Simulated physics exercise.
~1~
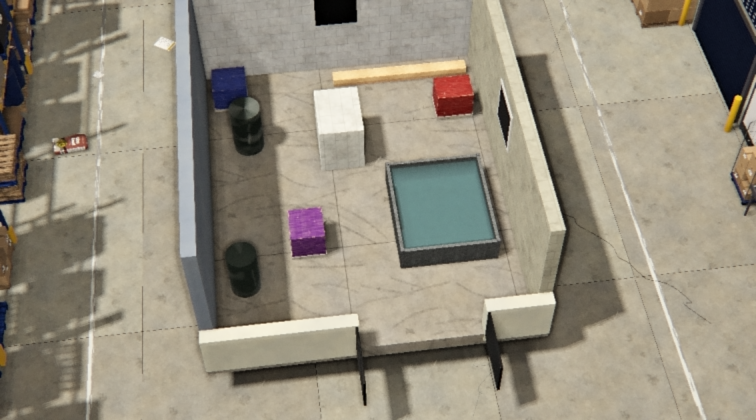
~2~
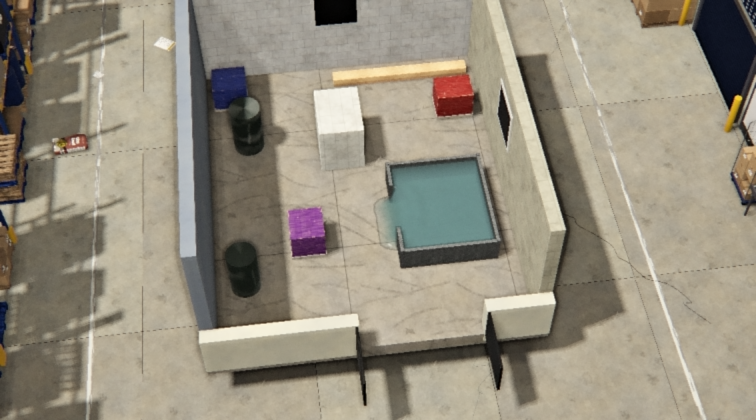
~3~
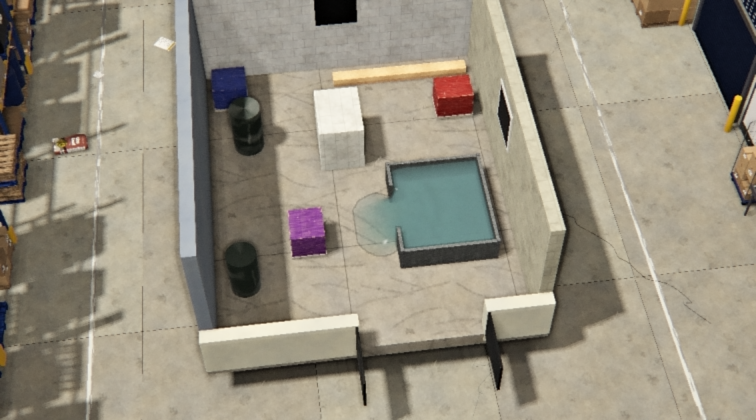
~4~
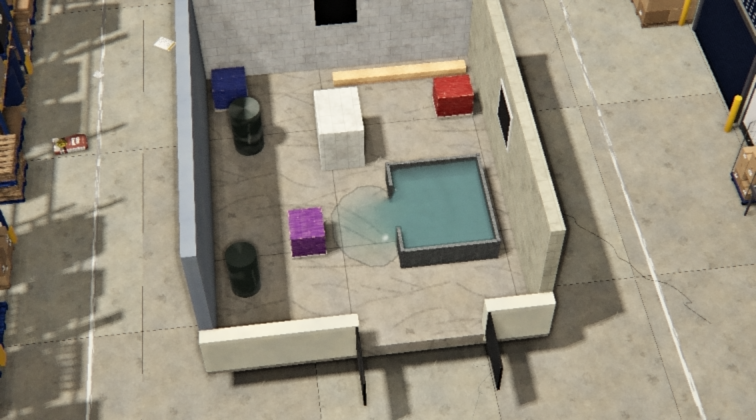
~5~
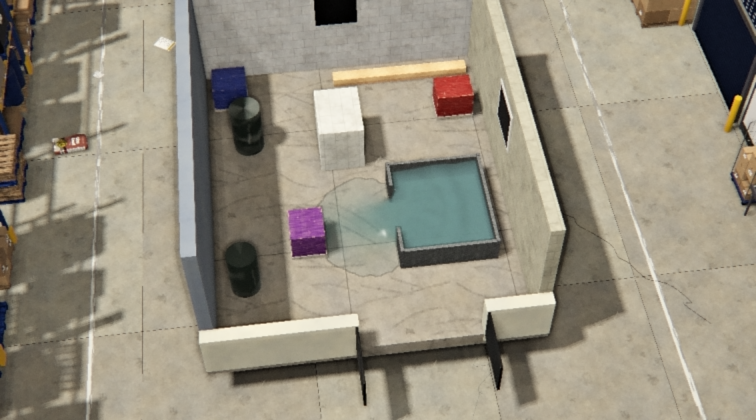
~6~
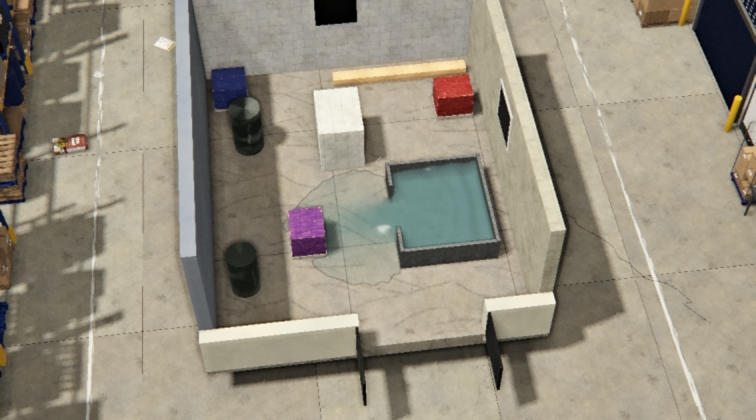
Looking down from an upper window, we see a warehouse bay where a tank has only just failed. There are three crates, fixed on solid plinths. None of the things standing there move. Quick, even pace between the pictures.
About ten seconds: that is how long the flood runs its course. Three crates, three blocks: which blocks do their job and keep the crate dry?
As I see it, the purple crate will be left wet; the red crate will be left dry; the blue crate will be left wet.
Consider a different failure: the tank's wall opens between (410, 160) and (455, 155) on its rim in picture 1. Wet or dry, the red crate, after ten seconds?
Result - red is overtopped.
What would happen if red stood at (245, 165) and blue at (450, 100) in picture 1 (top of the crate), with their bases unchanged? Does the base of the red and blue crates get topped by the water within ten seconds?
Result - red crate is inundated, blue crate stays clear.
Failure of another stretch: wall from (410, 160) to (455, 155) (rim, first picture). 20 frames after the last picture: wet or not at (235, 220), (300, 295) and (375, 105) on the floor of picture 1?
Unwetted / unwetted / soaked.
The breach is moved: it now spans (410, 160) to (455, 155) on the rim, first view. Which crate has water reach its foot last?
It's the one in purple.
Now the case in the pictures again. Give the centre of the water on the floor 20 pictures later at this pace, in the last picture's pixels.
I'd place it roughly at (350, 223).
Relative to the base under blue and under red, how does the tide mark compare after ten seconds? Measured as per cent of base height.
I'd say 200 per cent for the first one and 60 per cent for the second.
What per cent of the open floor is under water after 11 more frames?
About 35 percent.
A moment on, water covers 20 % of the floor; the purple crate water round its plinth, the red crate not reached, the blue crate not reached.
Next, water covers 35 % of the floor; the purple crate water round its plinth, the red crate not reached, the blue crate not reached.
Then, water covers 45 % of the floor; the purple crate water round its plinth, the red crate not reached, the blue crate water round its plinth.
Later, water covers 60 % of the floor; the purple crate water round its plinth, the red crate not reached, the blue crate water round its plinth.
In the end, water covers 80 % of the floor; the purple crate was topped, the red crate stayed above the water, the blue crate was topped.
